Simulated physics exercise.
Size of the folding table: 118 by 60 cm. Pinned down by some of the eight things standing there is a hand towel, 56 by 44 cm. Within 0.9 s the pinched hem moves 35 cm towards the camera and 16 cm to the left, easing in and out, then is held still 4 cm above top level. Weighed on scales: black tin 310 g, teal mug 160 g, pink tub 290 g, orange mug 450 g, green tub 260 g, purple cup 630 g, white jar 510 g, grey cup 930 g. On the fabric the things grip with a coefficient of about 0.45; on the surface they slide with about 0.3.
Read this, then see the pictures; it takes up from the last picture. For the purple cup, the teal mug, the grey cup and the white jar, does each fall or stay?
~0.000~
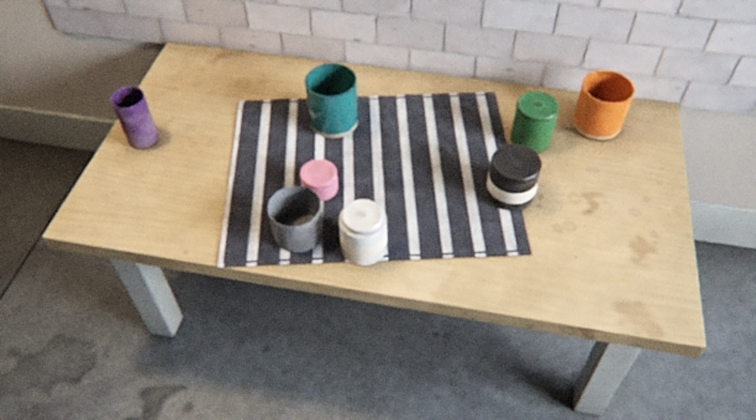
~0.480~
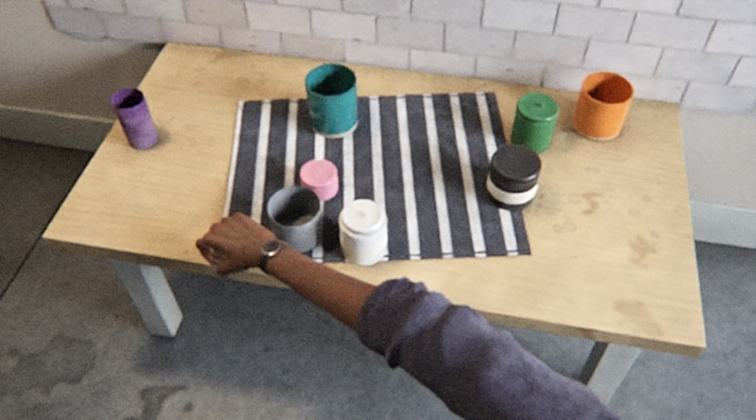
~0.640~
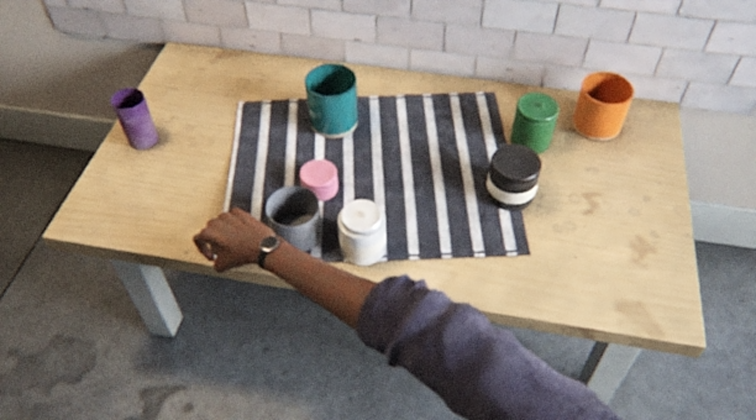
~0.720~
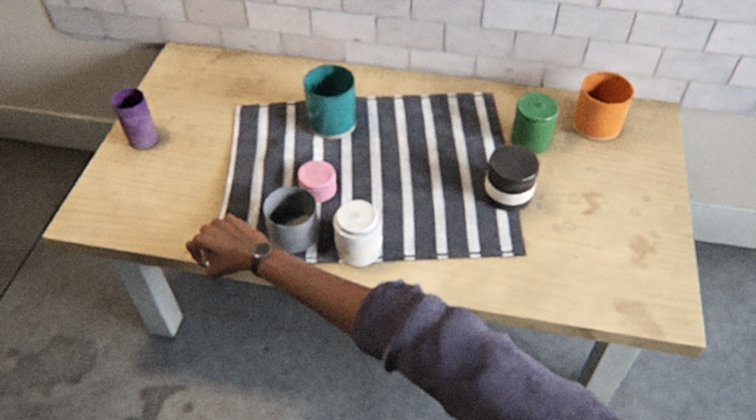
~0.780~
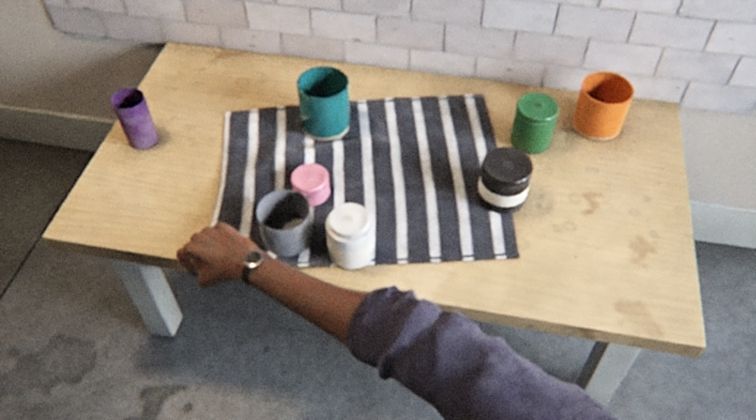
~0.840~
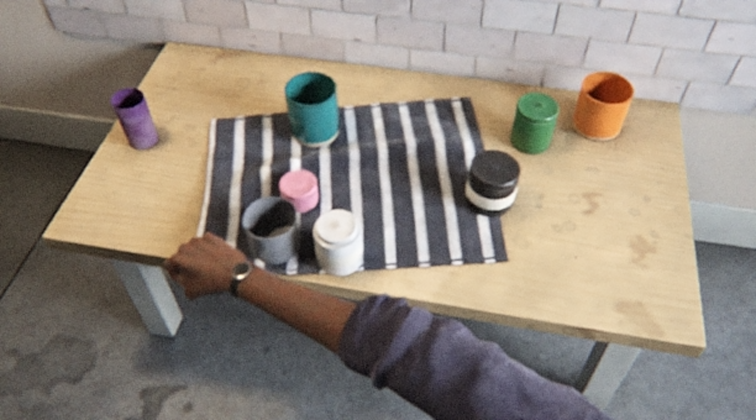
The purple cup stays, the teal mug falls, the grey cup falls, the white jar falls.
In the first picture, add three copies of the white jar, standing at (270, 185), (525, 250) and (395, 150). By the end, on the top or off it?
First leaves the top, second keeps its place, third leaves the top.
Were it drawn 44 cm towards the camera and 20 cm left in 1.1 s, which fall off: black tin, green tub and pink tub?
Result - black tin: Gone, green tub: Still on top, pink tub: Gone.
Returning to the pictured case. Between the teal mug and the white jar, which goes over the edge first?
It's the white one that goes before the other.
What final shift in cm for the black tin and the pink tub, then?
About black tin over the edge and pink tub over the edge.
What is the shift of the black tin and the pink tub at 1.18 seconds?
Black tin 25 cm, pink tub 30 cm.
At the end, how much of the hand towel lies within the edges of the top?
Roughly 0%.
At 1.0 s, 85 % of the hand towel is still over the top; teal mug 18 cm off its start, grey cup 16 cm off its start, white jar 15 cm off its start.
At 1.2 s, 55 % of the hand towel is still over the top; teal mug 33 cm off its start, grey cup over the edge, white jar over the edge.
At 1.4 s, 5 % of the hand towel is still over the top; teal mug 54 cm off its start at (86, 232), grey cup over the edge, white jar over the edge.
At 1.5 s, 0 % of the hand towel is still over the top; teal mug over the edge, grey cup over the edge, white jar over the edge.
At 3.1 s, 0 % of the hand towel is still over the top; teal mug over the edge, grey cup over the edge, white jar over the edge, purple cup 0 cm off its start at (128, 99).
